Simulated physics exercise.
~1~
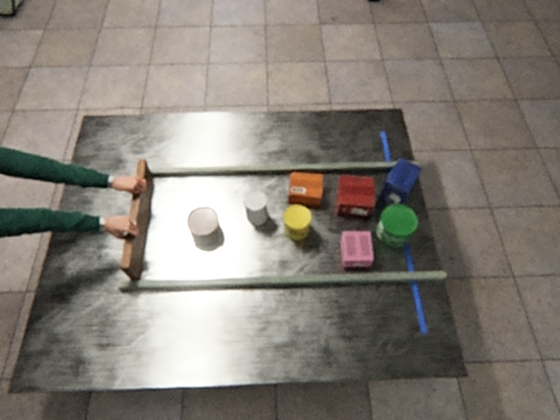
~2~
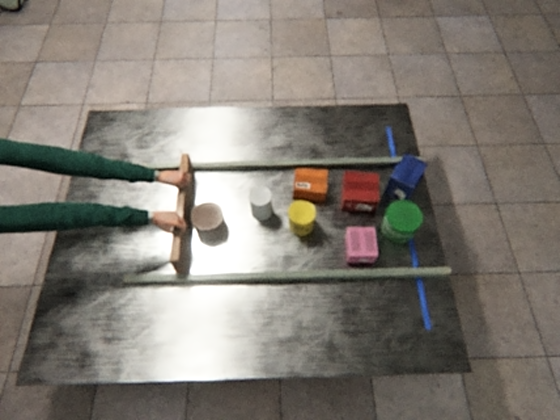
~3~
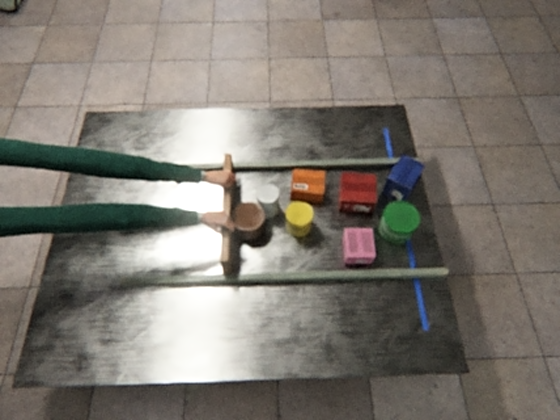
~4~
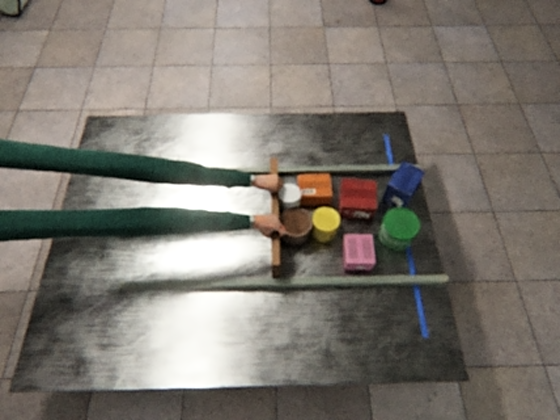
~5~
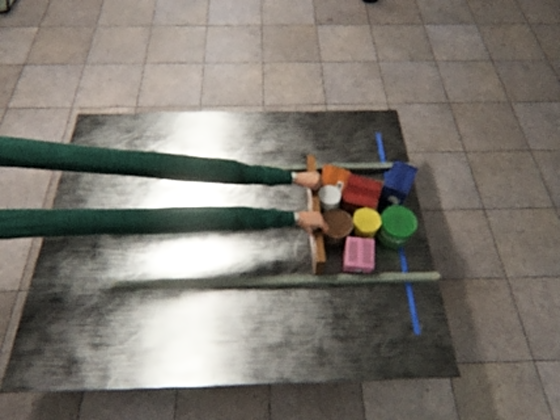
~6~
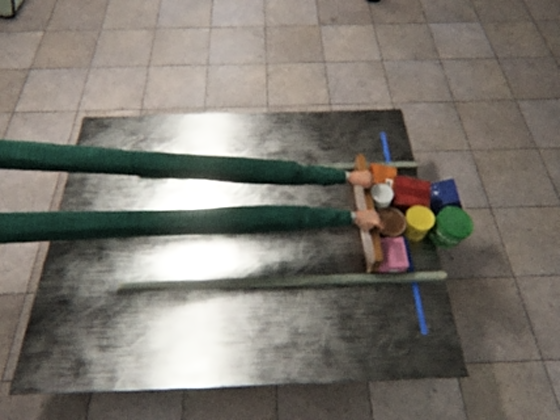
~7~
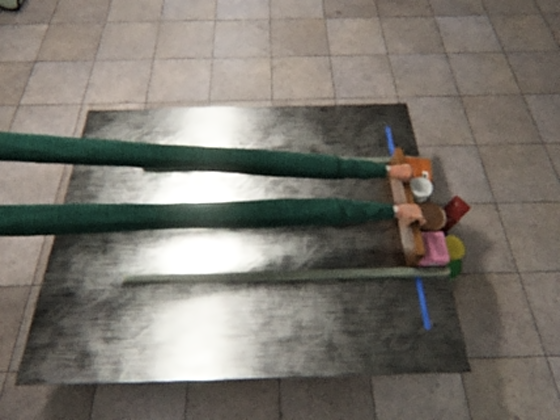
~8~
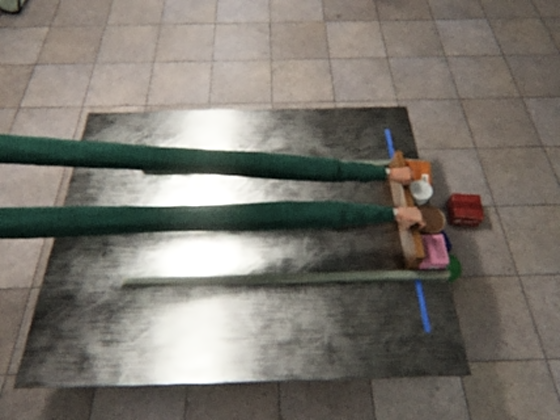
Wooden plank pushed right by two green-sleeved arms, gathering pails and parcels, stopping at blue tape as several drop off the edge.
